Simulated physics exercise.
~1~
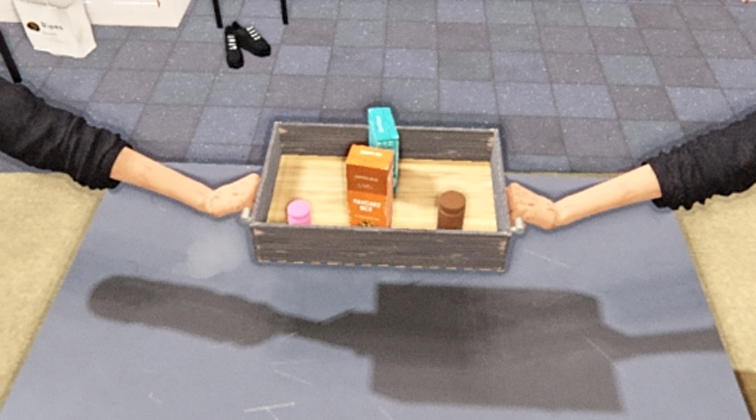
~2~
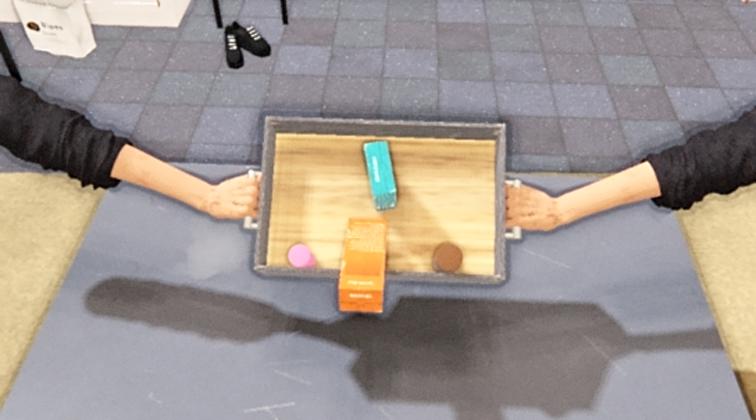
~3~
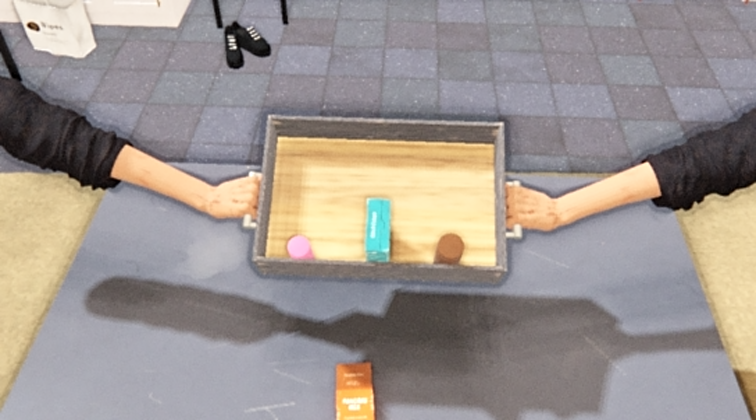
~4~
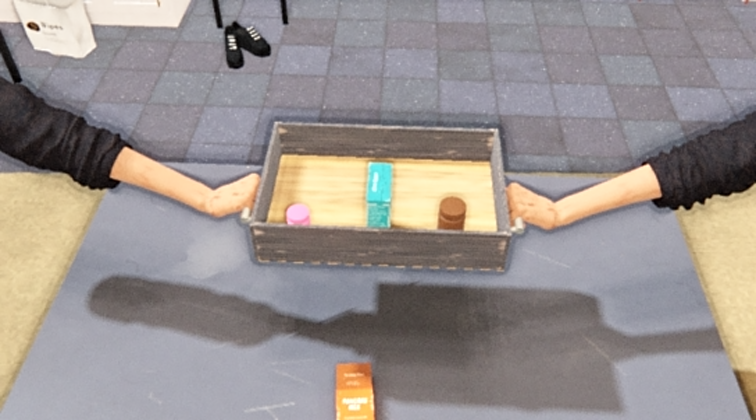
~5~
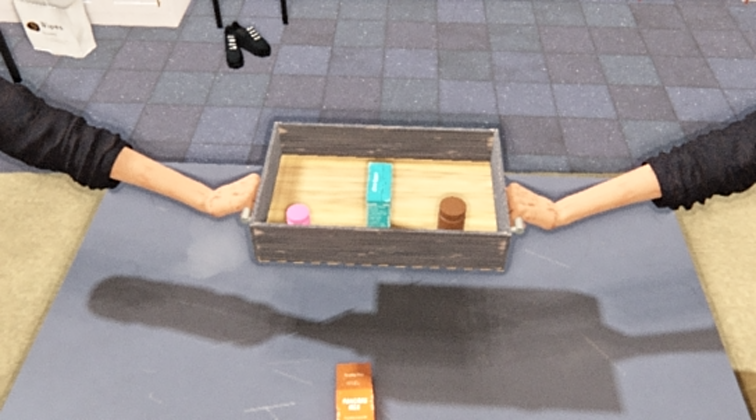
Two hands tip a crate forward, dropping out an orange carton, then level it.
